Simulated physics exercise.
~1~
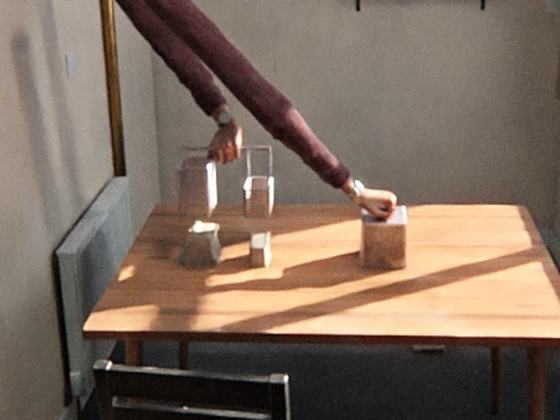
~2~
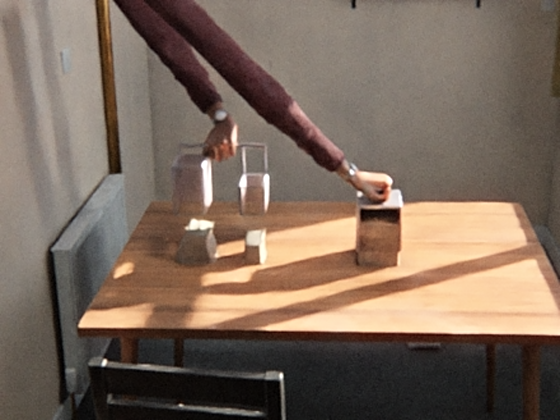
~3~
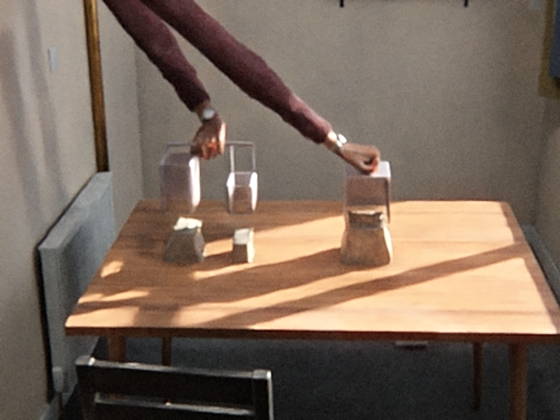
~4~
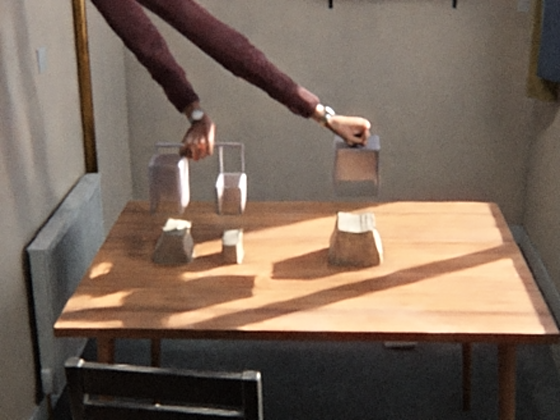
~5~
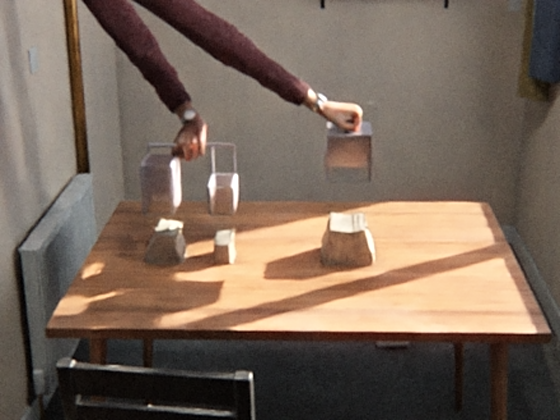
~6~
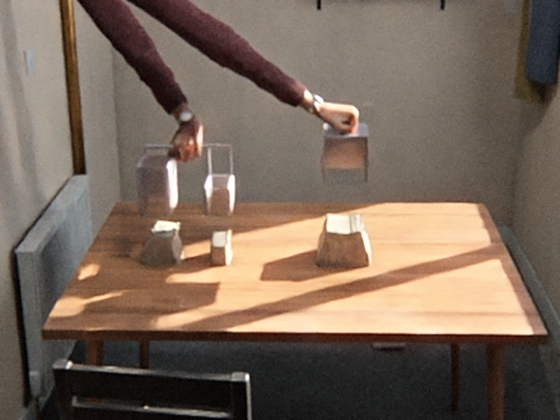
A hand lifted a box-shaped tin straight up off a wooden table, leaving a pale block of clay standing with slightly slumped, flared sides, while another hand held up two containers above two smaller blocks that stayed put.
